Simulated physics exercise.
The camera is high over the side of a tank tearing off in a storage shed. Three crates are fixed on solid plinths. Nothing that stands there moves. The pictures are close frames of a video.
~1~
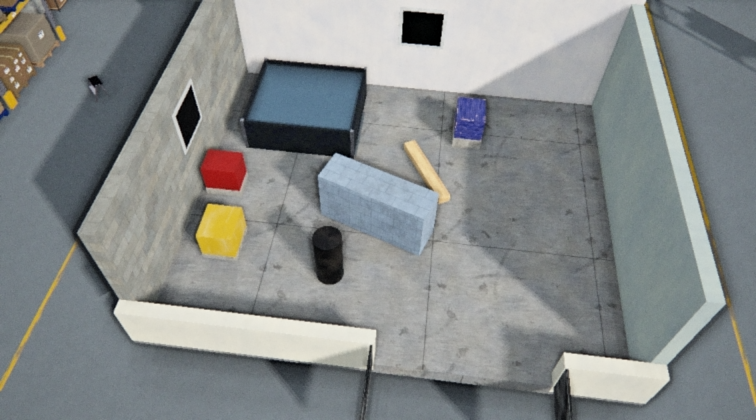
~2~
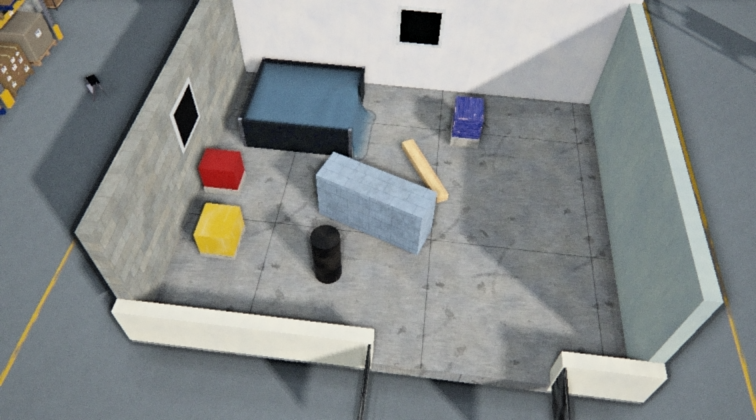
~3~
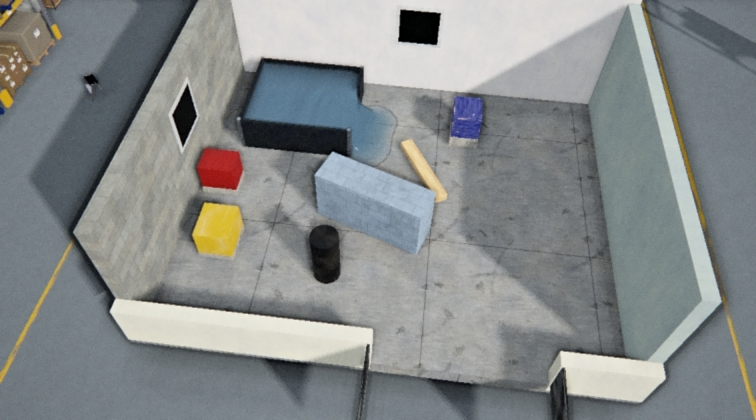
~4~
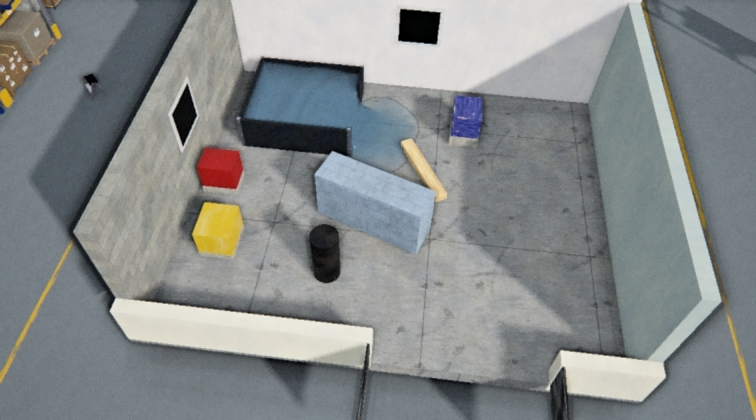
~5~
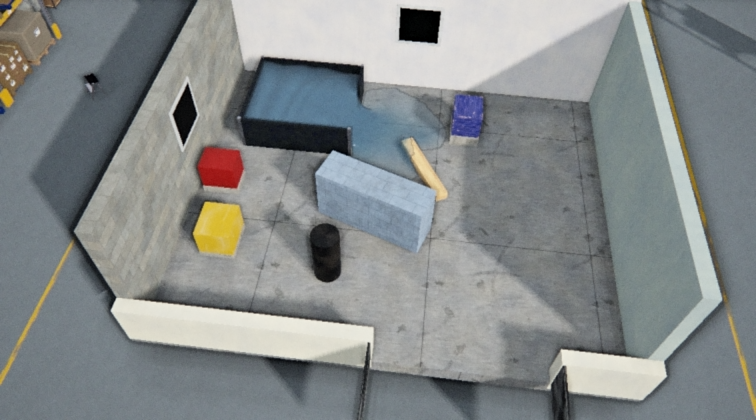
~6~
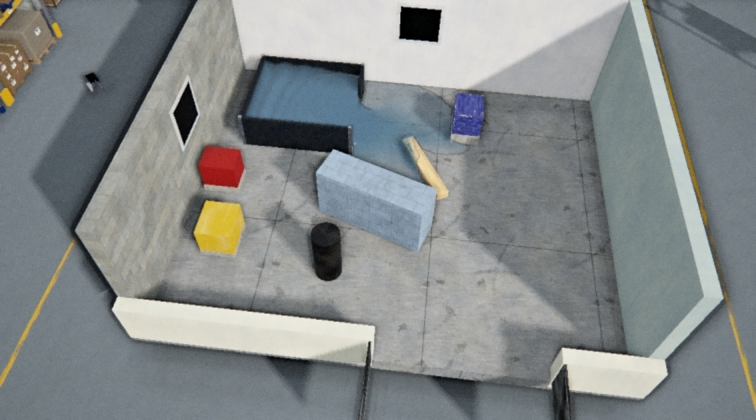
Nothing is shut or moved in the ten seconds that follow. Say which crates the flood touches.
In the end: The blue crate gets wet; the yellow crate stays dry; the red crate stays dry.
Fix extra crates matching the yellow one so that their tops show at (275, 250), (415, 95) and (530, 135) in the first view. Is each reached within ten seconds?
In that order: Is spared, takes water, gets wet.
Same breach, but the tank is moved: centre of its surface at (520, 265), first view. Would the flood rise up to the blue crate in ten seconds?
Blue is safe.
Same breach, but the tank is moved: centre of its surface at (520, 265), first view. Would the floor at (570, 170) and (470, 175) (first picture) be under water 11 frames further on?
In turn: Under water, clear.
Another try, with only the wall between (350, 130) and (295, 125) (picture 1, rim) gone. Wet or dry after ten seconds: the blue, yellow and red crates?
One by one: The blue one escapes it, the yellow one takes water, the red one is topped.
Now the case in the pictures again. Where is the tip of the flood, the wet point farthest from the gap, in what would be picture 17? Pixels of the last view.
Close to (582, 101).
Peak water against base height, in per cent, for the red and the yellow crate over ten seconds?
Roughly 40 per cent, then 30 per cent.
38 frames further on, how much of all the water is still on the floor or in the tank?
Close to 98 %.
A moment on, water covers 20 % of the floor; the blue crate water round its plinth, the yellow crate not reached, the red crate not reached.
Next, water covers 35 % of the floor; the blue crate water round its plinth, the yellow crate not reached, the red crate not reached.
Then, water covers 55 % of the floor; the blue crate water round its plinth, the yellow crate not reached, the red crate not reached.
Later, water covers 70 % of the floor; the blue crate water round its plinth, the yellow crate not reached, the red crate water round its plinth.
In the end, water covers 90 % of the floor; the blue crate was topped, the yellow crate stayed above the water, the red crate stayed above the water.
